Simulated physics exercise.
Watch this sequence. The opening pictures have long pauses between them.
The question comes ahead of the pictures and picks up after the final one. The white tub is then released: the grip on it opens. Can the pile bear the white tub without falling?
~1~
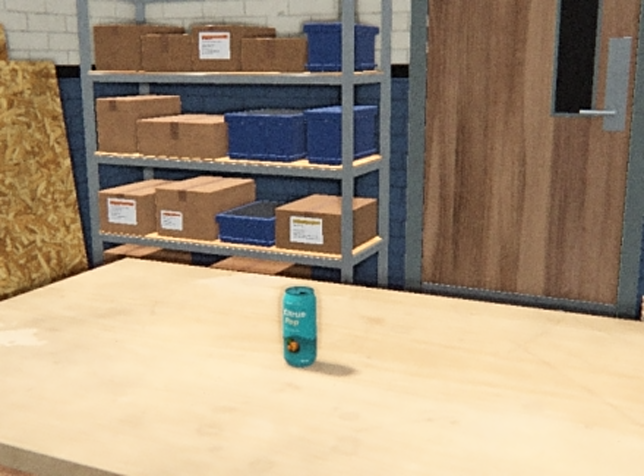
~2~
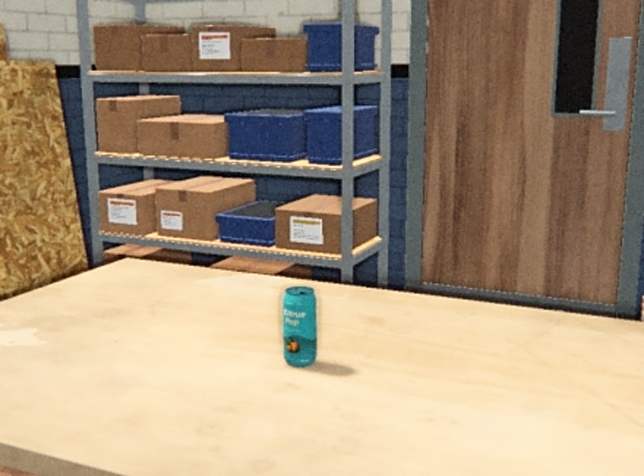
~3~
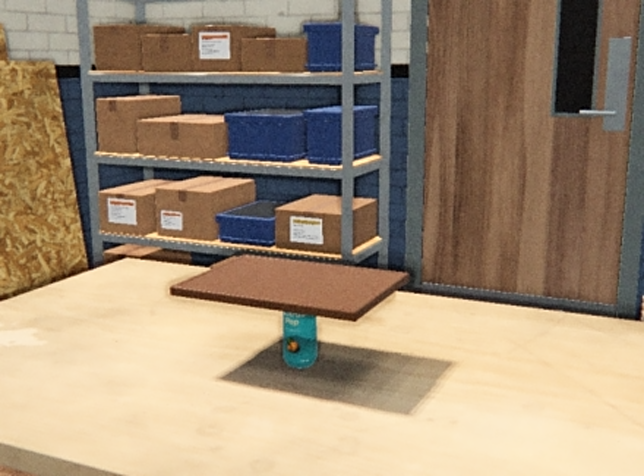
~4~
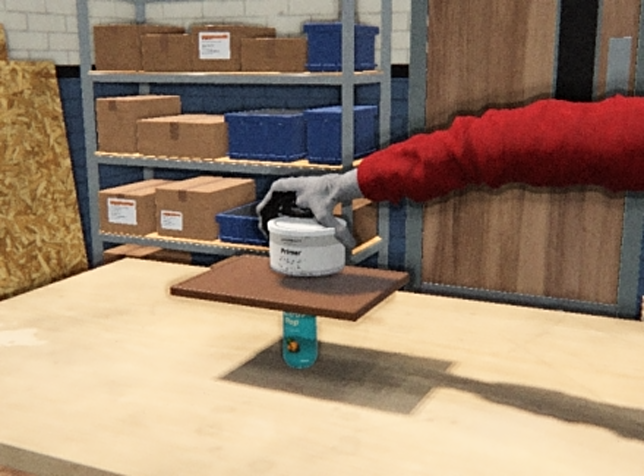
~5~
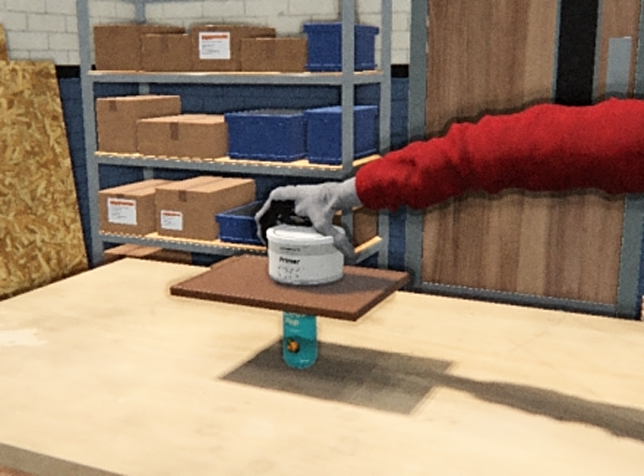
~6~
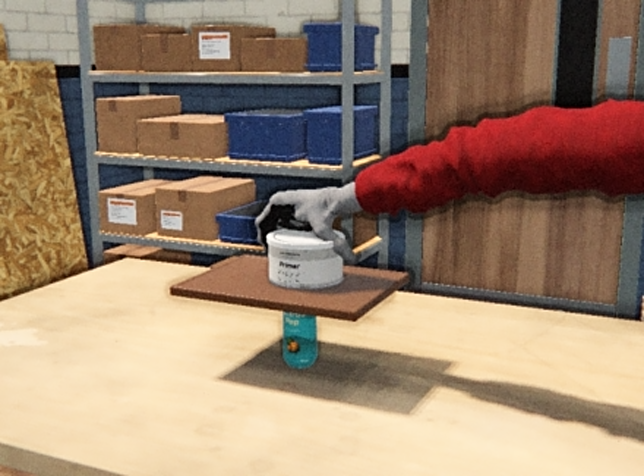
Yes, it bears it.
Then, 0.20 s past the last view, nothing moves.
Then, 0.60 s past the last view, white tub resting near (306, 258).
Finally, all 3 still in place. Final places as the last picture's camera would see them, white tub near (306, 258). The stack stays up.
